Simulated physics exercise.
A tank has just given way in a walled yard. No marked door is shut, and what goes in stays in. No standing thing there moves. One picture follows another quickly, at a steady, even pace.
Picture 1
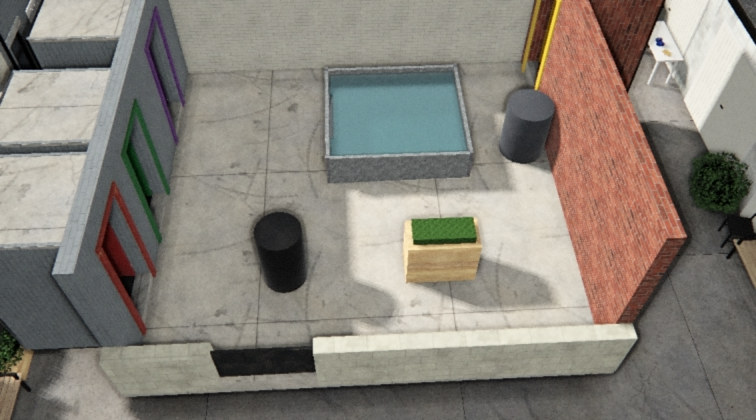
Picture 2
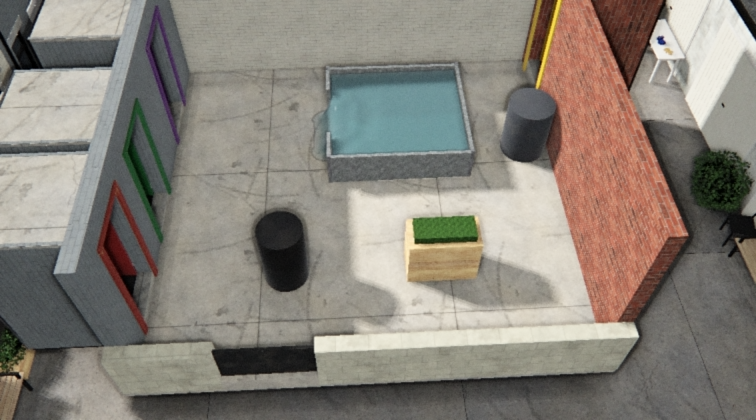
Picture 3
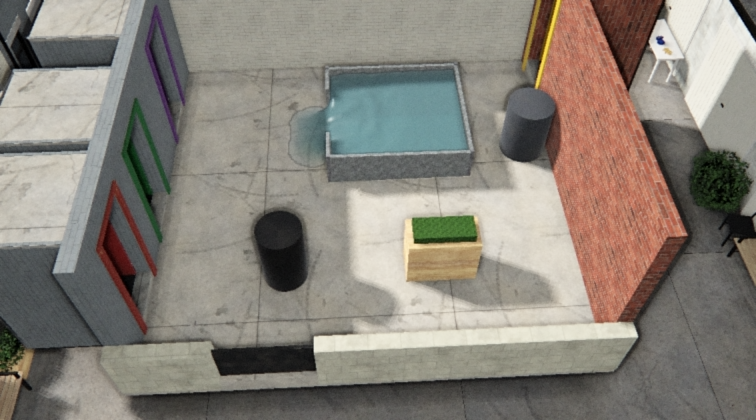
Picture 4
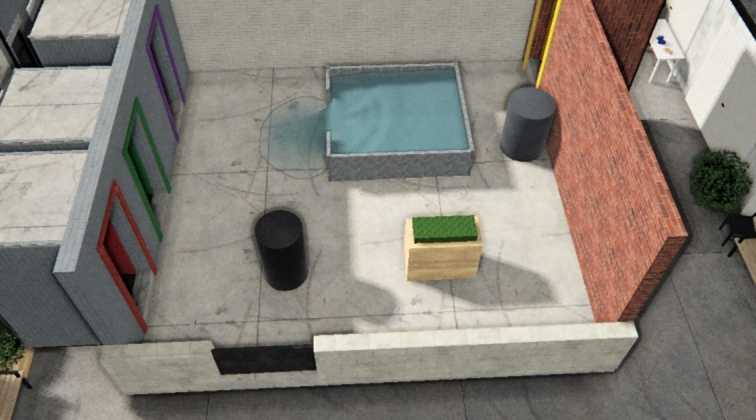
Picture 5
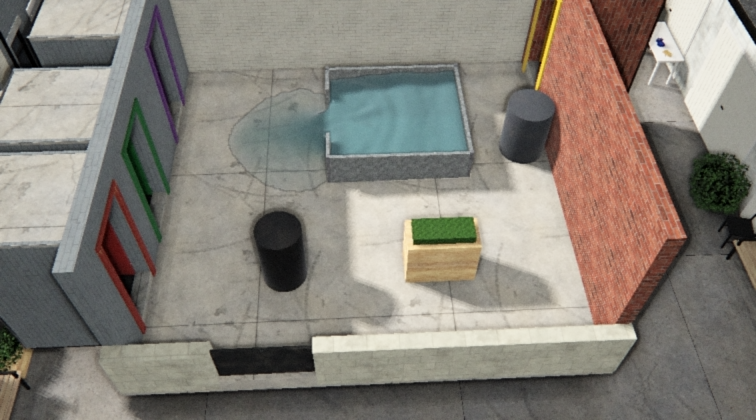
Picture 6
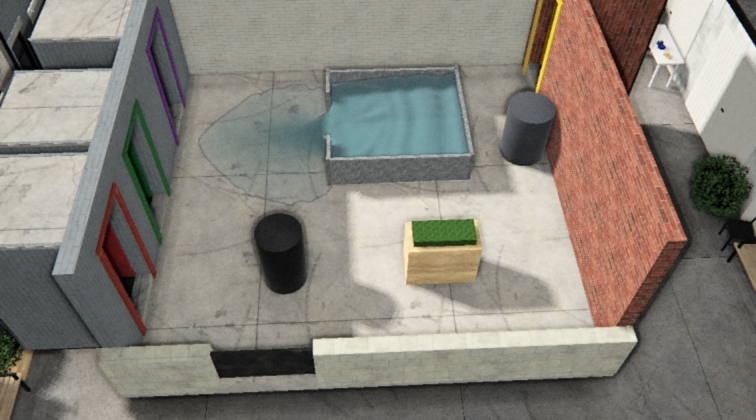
We see a walled yard with a raised tank of water, two dark cylinders and a planter box; water pours from the tank's left side and spreads leftward across the pale floor in a widening, thin sheet.
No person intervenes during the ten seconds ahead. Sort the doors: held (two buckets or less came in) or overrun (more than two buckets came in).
Sorted: Yellow door held, green door overrun, purple door overrun, red door held.
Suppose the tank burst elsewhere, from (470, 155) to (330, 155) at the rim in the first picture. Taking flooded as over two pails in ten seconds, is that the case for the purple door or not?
Result for purple door: It doesn't reach it.
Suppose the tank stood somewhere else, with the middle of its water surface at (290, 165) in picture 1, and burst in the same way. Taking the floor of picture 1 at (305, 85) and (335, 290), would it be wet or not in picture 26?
As listed: Flooded, free of water.
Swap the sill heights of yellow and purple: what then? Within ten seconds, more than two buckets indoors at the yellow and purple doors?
One by one: Yellow door is under, purple door lets less in.
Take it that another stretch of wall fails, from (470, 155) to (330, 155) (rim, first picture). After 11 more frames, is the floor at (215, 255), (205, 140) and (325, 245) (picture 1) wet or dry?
One by one: Waterlogged; unsoaked; waterlogged.
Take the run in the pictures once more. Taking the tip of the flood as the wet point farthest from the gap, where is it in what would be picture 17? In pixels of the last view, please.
I reckon the front has reached (150, 306) by then.
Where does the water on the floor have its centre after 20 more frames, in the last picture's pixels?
Near (317, 148).
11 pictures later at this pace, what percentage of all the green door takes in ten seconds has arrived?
I make it 15 per cent.
A moment on, water covers 25 % of the floor; the yellow door not reached, the green door not reached, the purple door under two buckets in, the red door not reached.
Next, water covers 30 % of the floor; the yellow door not reached, the green door under two buckets in, the purple door over two buckets in, the red door wet at the sill, nothing in.
Then, water covers 35 % of the floor; the yellow door not reached, the green door over two buckets in, the purple door far over two buckets in, the red door wet at the sill, nothing in.
Later, water covers 60 % of the floor; the yellow door not reached, the green door far over two buckets in, the purple door far over two buckets in, the red door wet at the sill, nothing in.
In the end, water covers 85 % of the floor; the yellow door wet at the sill, nothing in, the green door far over two buckets in, the purple door far over two buckets in, the red door wet at the sill, nothing in.
